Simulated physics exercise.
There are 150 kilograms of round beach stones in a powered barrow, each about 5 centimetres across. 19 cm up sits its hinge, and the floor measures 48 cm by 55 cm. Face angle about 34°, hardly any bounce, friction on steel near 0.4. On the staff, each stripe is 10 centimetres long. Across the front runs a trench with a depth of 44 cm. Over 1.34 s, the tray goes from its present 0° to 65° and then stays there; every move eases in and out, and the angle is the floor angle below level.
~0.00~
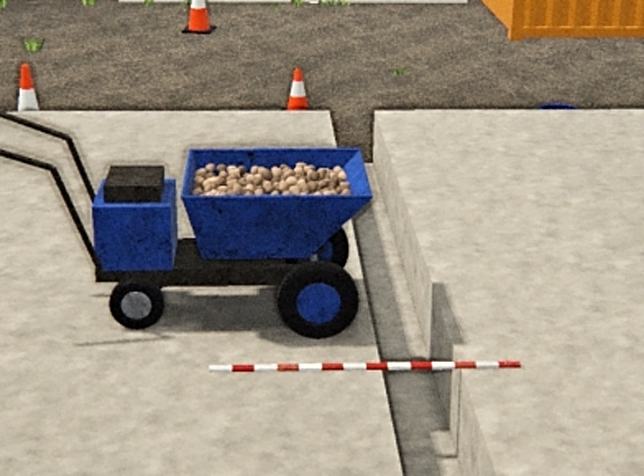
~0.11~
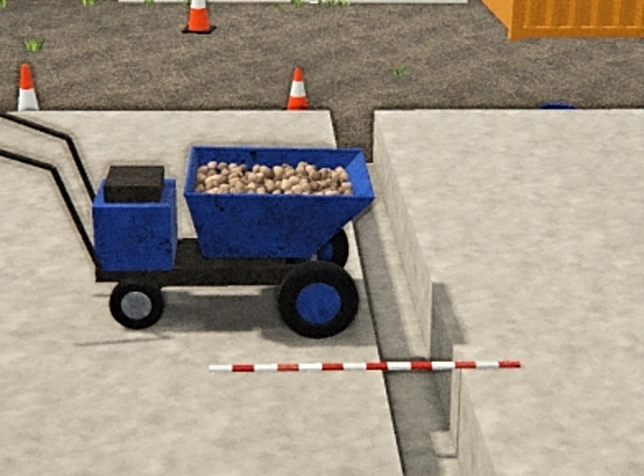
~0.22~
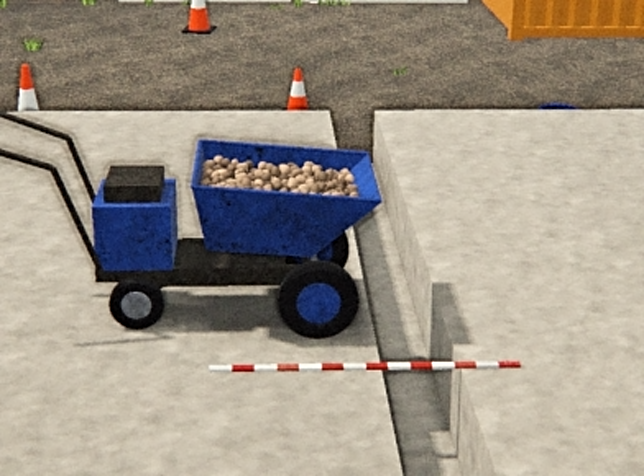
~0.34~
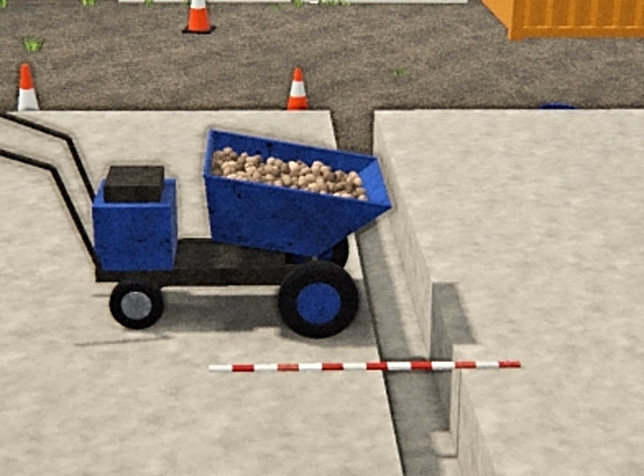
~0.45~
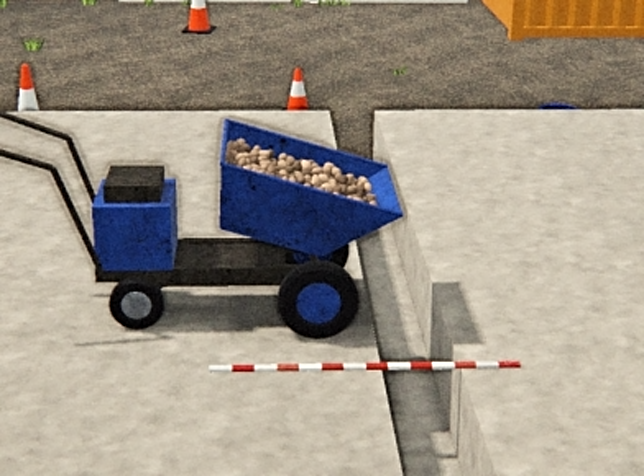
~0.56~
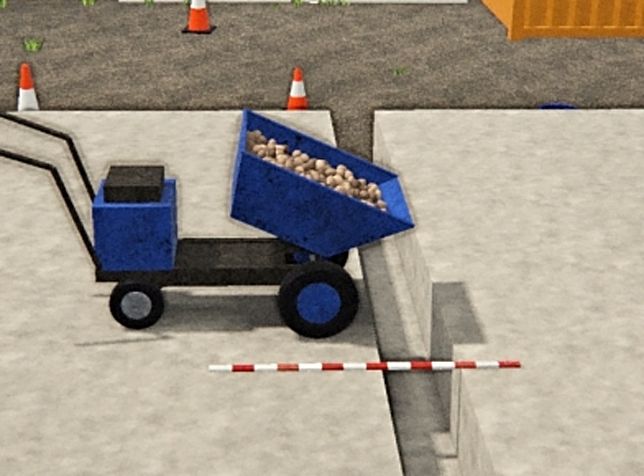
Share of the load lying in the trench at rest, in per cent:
26 per cent.
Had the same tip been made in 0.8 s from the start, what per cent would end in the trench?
Then roughly 20 percent.
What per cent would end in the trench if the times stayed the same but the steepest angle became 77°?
Some 15 in a hundred, I'd say.
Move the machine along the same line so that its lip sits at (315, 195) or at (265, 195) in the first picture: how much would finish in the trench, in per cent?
Near 85 and near 90 percent.
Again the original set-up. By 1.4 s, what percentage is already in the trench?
Close to 0 per cent has got there by then.
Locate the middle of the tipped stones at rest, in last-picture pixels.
Somewhere near pixel (482, 302).
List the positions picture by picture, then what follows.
In the first picture, lip at (372, 197), floor tilted 0°, highest stones at (286, 176).
In the second picture, the tray is at 1°, its lip at (375, 198); the top of the load is at (268, 179); the stones move at 0.2 m/s on average.
In the third picture, lip at (381, 201), floor tilted 5°, highest stones at (235, 174); the stones move at 0.3 m/s on average.
In the fourth picture, lip at (391, 207), floor tilted 10°, highest stones at (226, 162); the stones move at 0.4 m/s on average.
In the fifth picture, the tray is at 17°, its lip at (403, 215); the top of the load is at (235, 152); the stones move at 0.5 m/s on average.
In the sixth picture, lip at (414, 226), floor tilted 25°, highest stones at (250, 141); the stones move at 0.6 m/s on average.
After 1.0 s the floor is at 55°; 100 % in the tray; the foremost stones are at (430, 244).
After 1.4 s the floor is at 65°; 59 % in the tray, 1 % in the trench, 40 % past the trench; the foremost stones are at (530, 298).
After 1.8 s the floor is at 65°; 24 % in the tray, 5 % in the trench, 71 % past the trench; the foremost stones are at (628, 300).
After 3.7 s the floor is at 65°; 0 % in the tray, 26 % in the trench, 74 % past the trench; the foremost stones are past the picture's edge.
